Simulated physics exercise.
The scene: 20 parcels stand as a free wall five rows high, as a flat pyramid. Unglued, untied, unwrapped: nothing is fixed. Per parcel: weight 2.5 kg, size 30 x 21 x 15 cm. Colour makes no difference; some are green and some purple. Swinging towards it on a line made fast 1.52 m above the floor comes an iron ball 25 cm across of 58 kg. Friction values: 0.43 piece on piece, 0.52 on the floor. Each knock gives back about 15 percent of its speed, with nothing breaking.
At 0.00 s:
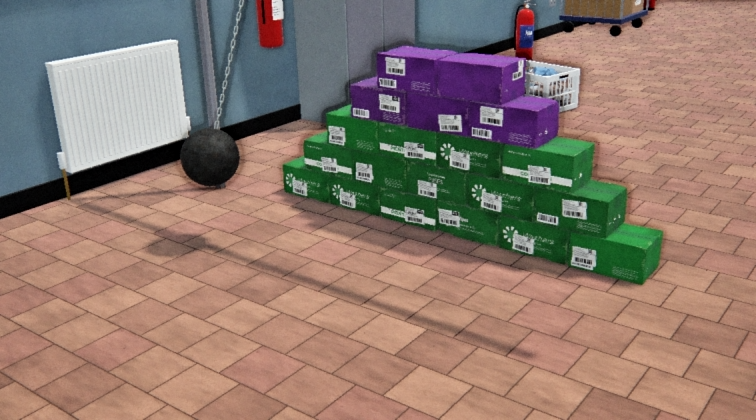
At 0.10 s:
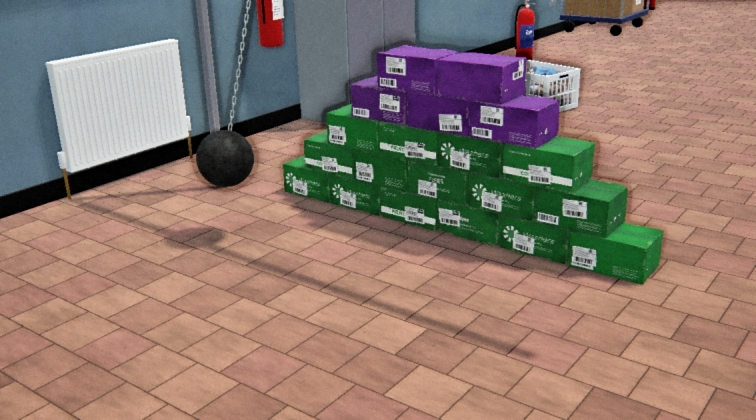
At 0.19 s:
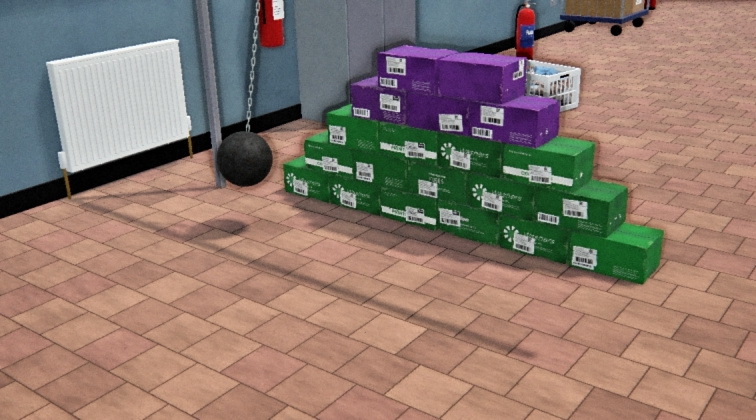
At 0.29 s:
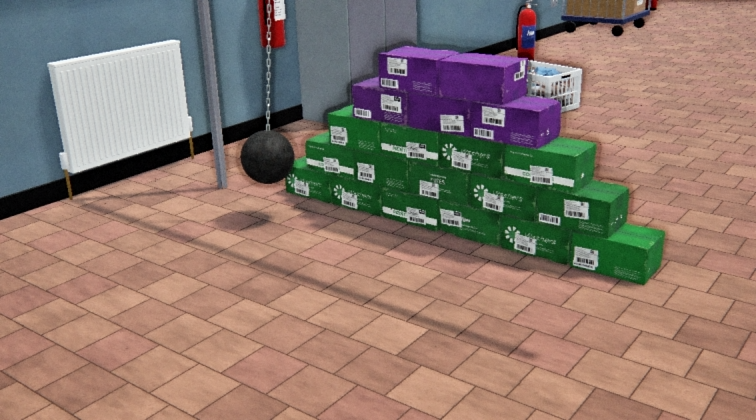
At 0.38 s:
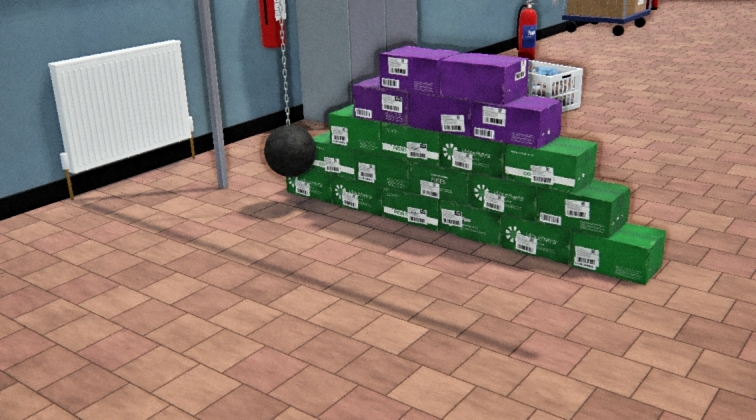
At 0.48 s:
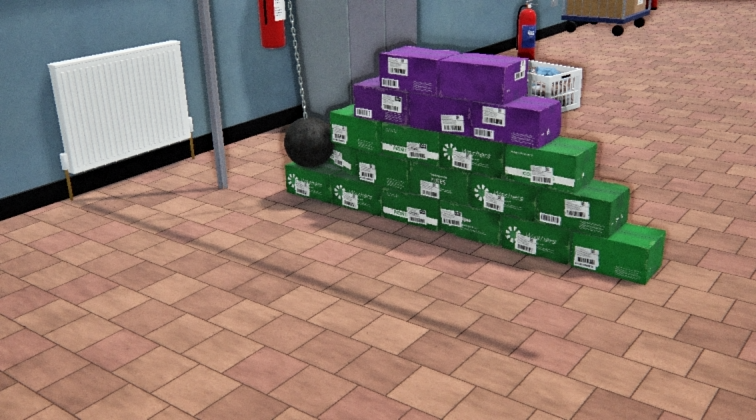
Dark ball on a chain swinging rightward past a radiator and meeting the left side of a stepped stack of green and purple boxes.
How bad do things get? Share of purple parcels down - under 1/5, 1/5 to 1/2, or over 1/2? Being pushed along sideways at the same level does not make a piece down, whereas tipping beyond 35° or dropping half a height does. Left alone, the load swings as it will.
Share down: Under 1/5.
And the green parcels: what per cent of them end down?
Share down, green: 10 percent.
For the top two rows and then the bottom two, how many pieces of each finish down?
That's 0 up top and 1 at the bottom.
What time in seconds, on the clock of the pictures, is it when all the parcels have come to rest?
1.5 s, give or take.
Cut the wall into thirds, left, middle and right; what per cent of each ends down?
Per cent - left 20, middle 0, right 0.
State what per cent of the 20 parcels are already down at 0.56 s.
At that moment 0 per cent.
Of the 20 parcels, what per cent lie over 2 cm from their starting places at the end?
That comes to 15 in a hundred.
By 0.56 s, line 11° past plumb; none of the 5 purple parcels down (0 of 20 in all colours); top purple parcel unmoved.
By 0.72 s, line 19° past plumb; none of the 5 purple parcels down (0 of 20 in all colours); top purple parcel moved 16 mm.
When it is over (1.6 s), line 5° before plumb; none of the 5 purple parcels down (1 of 20 in all colours); top purple parcel moved 20 mm; top green parcel unmoved. That is 0 per cent. In pixels of the last frame, middles, top purple parcel near (423, 69), top green parcel near (551, 162).
